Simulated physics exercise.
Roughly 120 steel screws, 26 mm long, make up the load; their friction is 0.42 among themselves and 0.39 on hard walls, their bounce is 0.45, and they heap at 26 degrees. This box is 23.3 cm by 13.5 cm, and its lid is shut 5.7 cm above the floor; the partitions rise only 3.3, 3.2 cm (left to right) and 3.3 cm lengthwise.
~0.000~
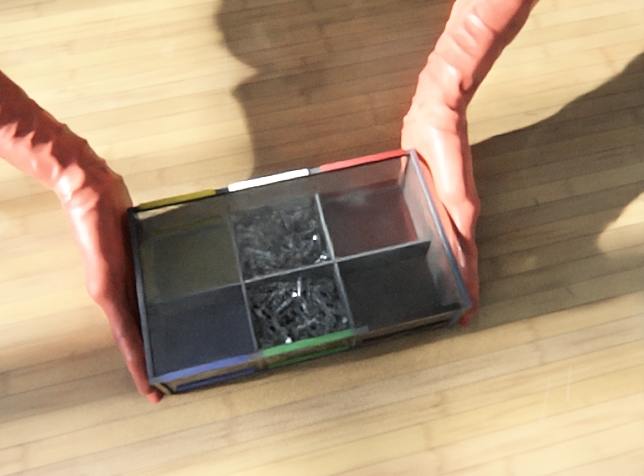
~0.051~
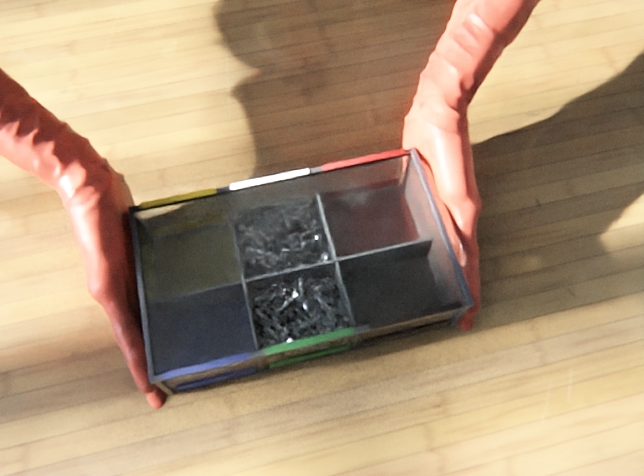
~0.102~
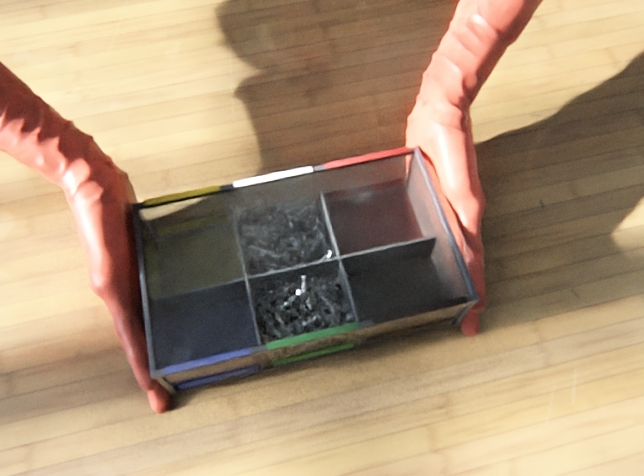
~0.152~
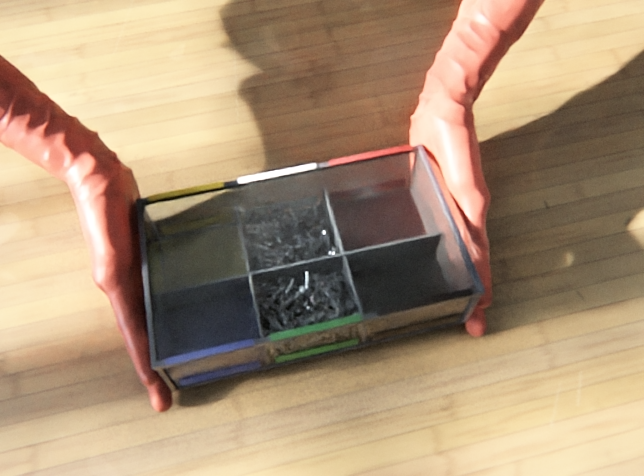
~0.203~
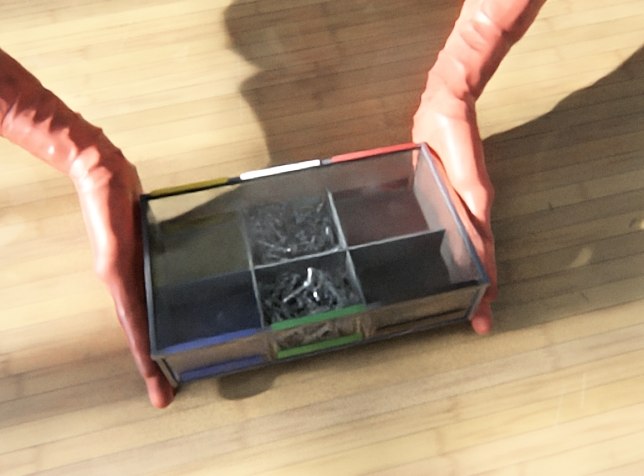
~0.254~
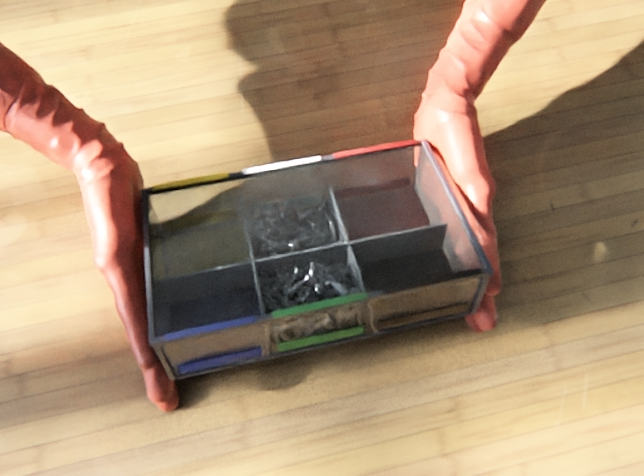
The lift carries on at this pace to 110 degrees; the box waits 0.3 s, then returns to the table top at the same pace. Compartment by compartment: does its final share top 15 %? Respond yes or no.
Red: Yes; blue: No; green: No; yellow: No; white: Yes; black: No.
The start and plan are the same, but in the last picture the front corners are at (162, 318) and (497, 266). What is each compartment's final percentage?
Red 60; blue 0; green 0; yellow 0; white 40; black 0.
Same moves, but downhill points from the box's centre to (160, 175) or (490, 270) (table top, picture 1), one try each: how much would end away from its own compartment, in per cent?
65 and 100 %.
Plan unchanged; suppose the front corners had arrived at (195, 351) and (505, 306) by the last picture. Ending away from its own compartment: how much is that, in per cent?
It would come to roughly 100 percent.
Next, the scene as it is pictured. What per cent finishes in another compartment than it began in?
That comes to close to 55 percent.
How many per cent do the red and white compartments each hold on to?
The red compartment ends with 25 per cent, the white one with 70 per cent.
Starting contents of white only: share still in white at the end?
Roughly 100 per cent.
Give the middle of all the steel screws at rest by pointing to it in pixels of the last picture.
In the last view, approximately (306, 226).
After 1.78 s, tilt 110 degrees; red 15 %, green 5 %, white 75 %.
After 2.79 s, tilt 56 degrees; red 25 %, white 70 %.
After 3.79 s, tilt 0 degrees; red 25 %, yellow 5 %, white 70 %.
At rest (4.1 s), red 25 %, blue 0 %, green 0 %, yellow 5 %, white 70 %, black 0 %.
